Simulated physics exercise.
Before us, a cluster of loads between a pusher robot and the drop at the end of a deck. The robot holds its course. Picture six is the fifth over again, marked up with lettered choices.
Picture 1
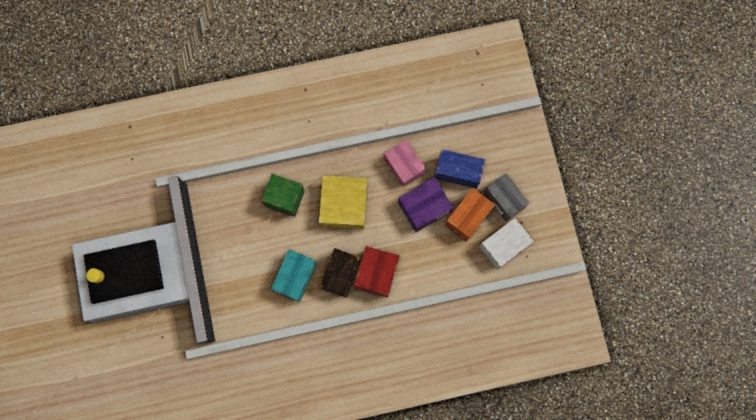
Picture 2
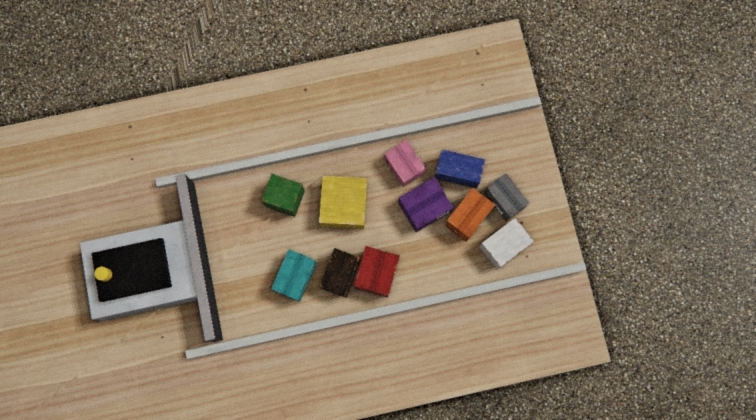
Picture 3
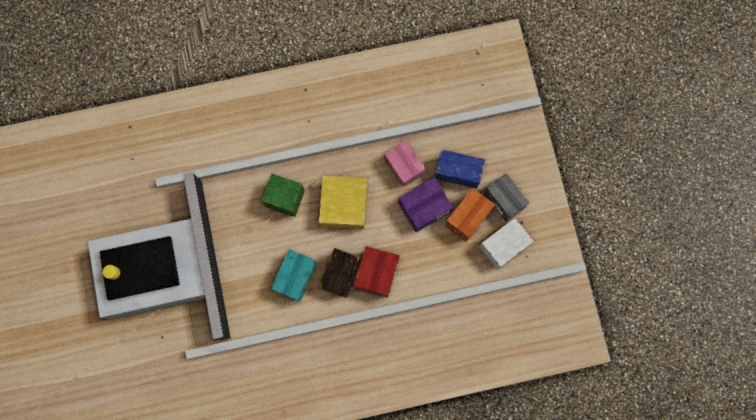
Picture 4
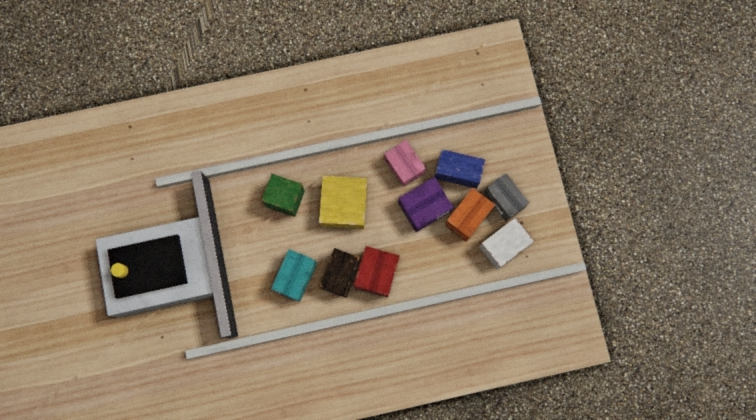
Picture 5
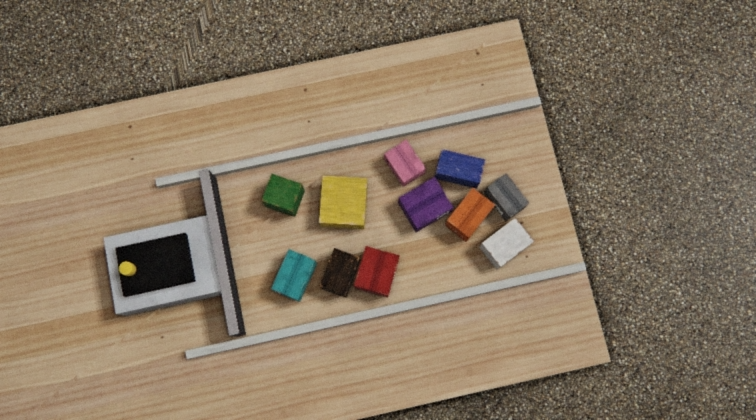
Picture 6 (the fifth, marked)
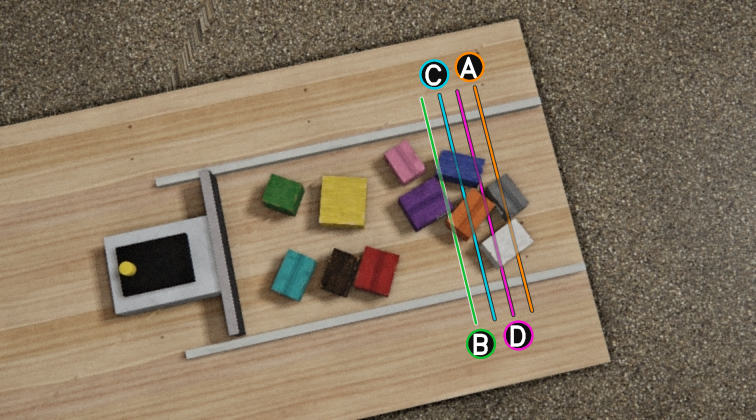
A pusher robot with a wide blade creeping right along a wooden deck between rails, the scattered coloured blocks ahead staying still.
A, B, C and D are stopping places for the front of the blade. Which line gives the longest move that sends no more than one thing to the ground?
Up to line B.
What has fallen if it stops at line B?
The grey parcel.
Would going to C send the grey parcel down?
Yes.
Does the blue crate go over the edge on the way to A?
Yes.
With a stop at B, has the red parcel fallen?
No.
On the marked copy, A at (503, 196); B at (448, 208); C at (466, 204); D at (485, 200).
Taking B. A third of the way, robot (244, 245); green crate (314, 183); red parcel (393, 269).
Two thirds of the way, robot (327, 227); grey parcel (519, 185); white crate (512, 243).
When it is over, robot (391, 213); grey parcel over the edge; white crate (571, 237); one fallen.
As for the rest, A drops six; C drops three; D drops four.
